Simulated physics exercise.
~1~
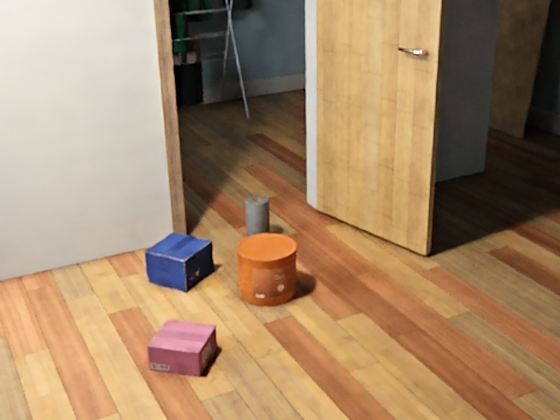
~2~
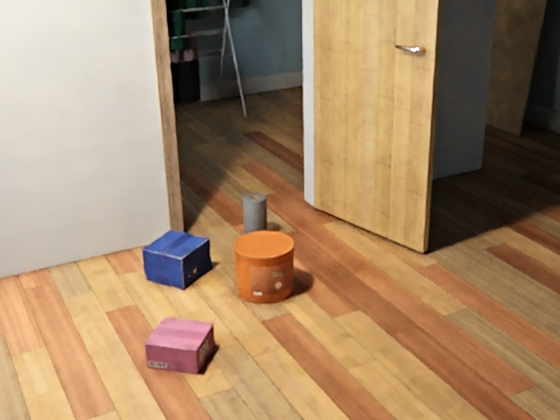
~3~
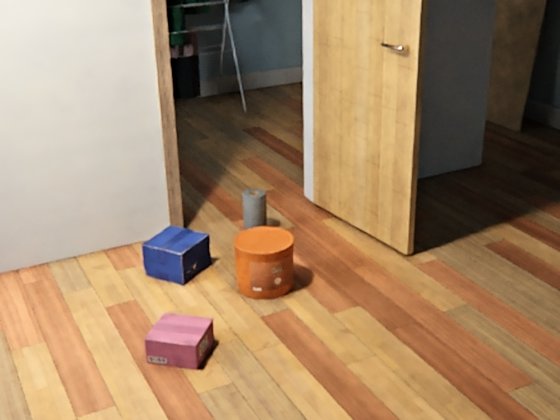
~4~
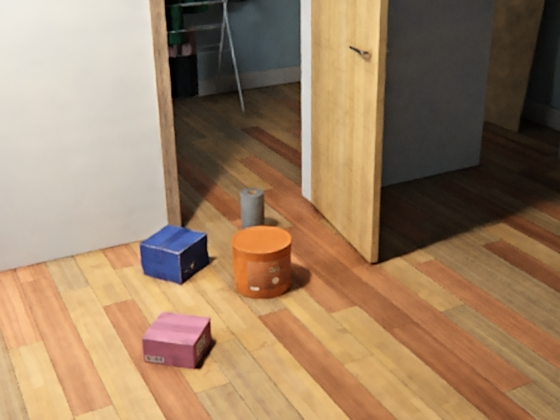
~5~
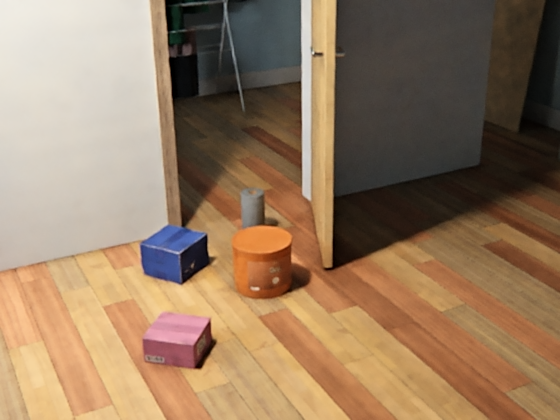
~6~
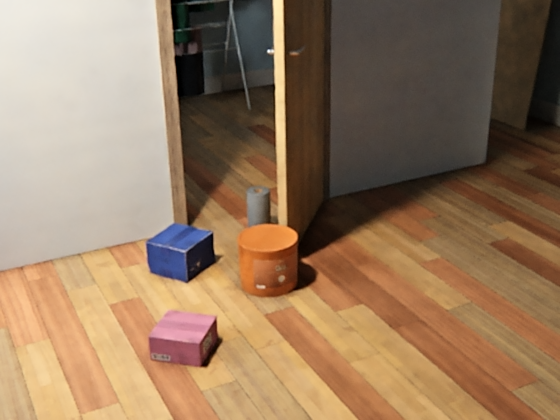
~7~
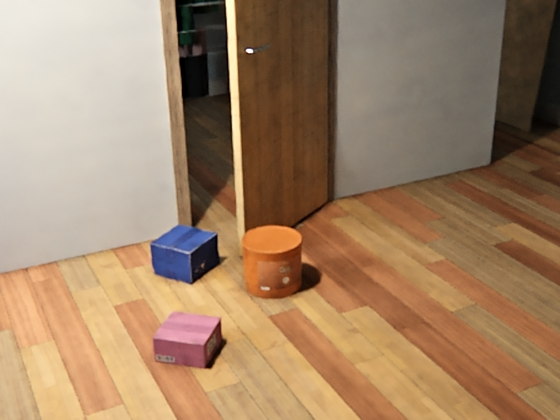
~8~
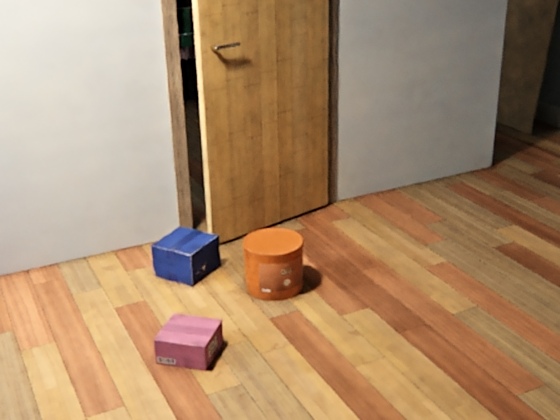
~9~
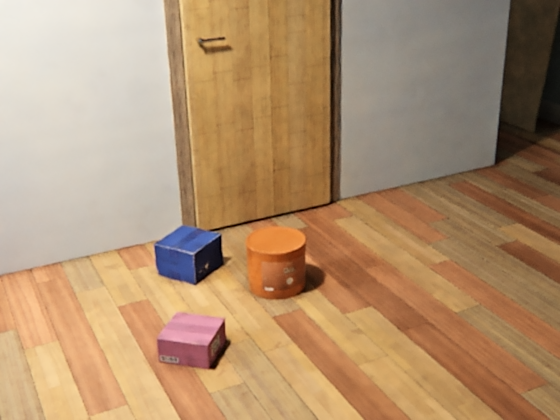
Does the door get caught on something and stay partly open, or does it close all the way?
It closes all the way, ending flush in its frame. The grey roll is lost from view behind it, while the orange pail and the blue and pink boxes stay where they were.
